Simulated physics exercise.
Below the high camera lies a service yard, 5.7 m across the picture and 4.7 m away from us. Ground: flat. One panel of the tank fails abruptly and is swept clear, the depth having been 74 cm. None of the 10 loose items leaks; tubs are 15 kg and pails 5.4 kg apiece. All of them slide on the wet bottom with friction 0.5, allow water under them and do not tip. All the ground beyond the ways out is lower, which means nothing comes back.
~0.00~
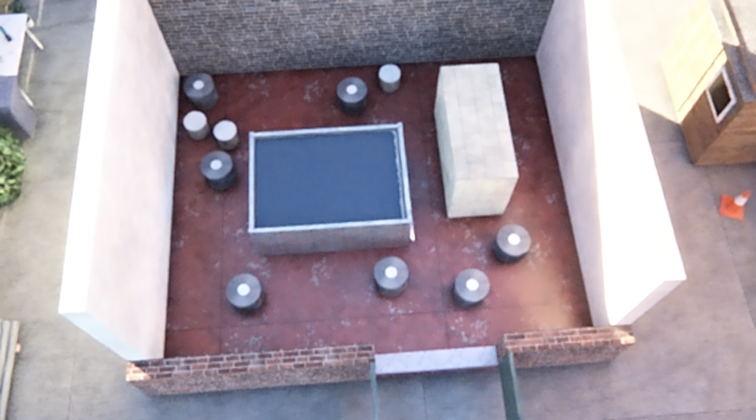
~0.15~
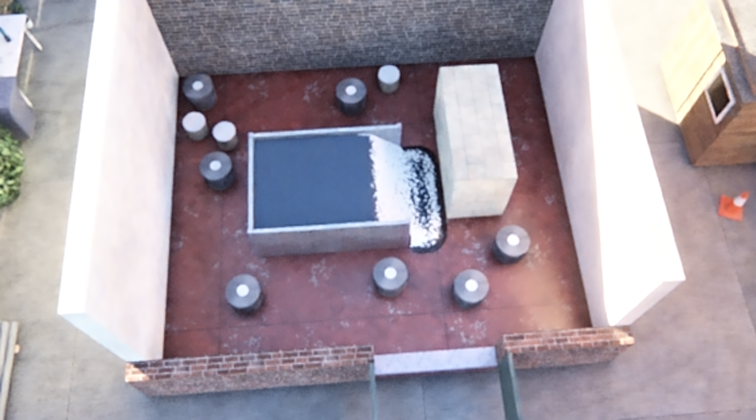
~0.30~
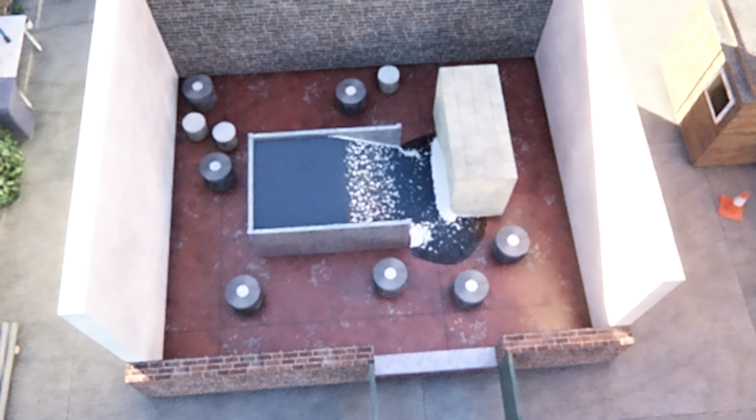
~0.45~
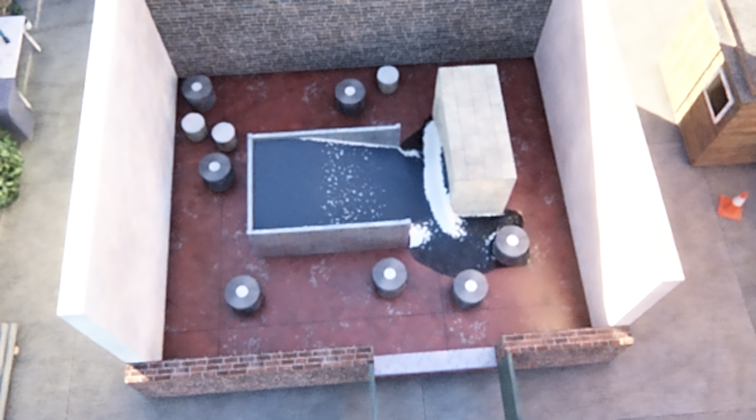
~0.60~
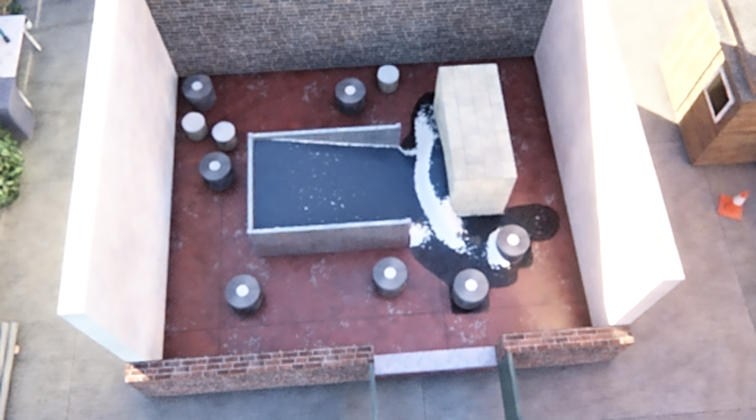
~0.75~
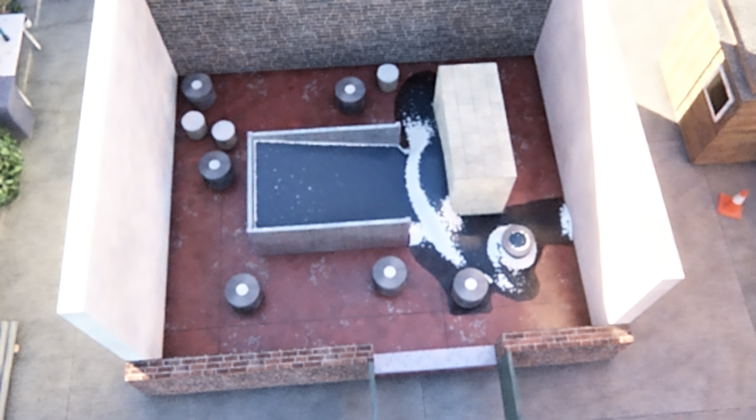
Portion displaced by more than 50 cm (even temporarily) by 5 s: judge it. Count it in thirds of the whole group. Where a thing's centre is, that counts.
Between one and two thirds of the group.
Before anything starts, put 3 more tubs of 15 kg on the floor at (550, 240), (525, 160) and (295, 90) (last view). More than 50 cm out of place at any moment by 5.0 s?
Going through them, I'd say exceeds it, exceeds it and finally exceeds it.
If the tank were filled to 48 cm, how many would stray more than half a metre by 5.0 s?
Then it comes to 4.
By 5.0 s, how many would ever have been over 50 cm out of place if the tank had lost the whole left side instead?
Result: 10 of them.
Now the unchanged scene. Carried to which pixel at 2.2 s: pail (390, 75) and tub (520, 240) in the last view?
Estimated pixels: (256, 109) and (567, 280).
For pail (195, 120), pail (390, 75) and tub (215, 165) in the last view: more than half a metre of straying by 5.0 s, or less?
In order: Farther, farther and not as far.
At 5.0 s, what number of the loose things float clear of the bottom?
At that time, 1.
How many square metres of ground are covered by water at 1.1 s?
Wet: Near 9.0 m2.
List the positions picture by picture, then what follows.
A tub at (514, 240), on the bottom; a tub at (216, 165), on the bottom; 2.8 m2 under water; 0 of 10 have shifted, in the first picture.
A tub at (513, 240), on the bottom; a tub at (216, 166), on the bottom; 3.6 m2 under water; 0 of 10 have shifted, in the second picture.
A tub at (513, 241), on the bottom; a tub at (215, 166), on the bottom; water covers 4.2 m2; 0 of 10 have shifted, in the third picture.
A tub at (512, 241), on the bottom; a tub at (215, 167) rests on the ground; water covers 4.7 m2; 0 of 10 have shifted, in the fourth picture.
A tub at (513, 240), on the bottom; a tub at (215, 166) rests on the ground; water covers 5.4 m2; 0 of 10 have shifted, in the fifth picture.
A tub at (518, 240), on the bottom, 8 cm from its start; a tub at (215, 165), on the bottom; water covers 6.4 m2; 1 of 10 have shifted, in the sixth picture.
After 1.1 s 1 of 10 are over 50 cm from their spots; 0 afloat.
After 2.2 s 3 of 10 are over 50 cm from their spots; 1 afloat.
After 3.5 s 4 of 10 are over 50 cm from their spots; 2 afloat.
After 5.0 s 6 of 10 are over 50 cm from their spots, and 6 have been at some point; 1 afloat.
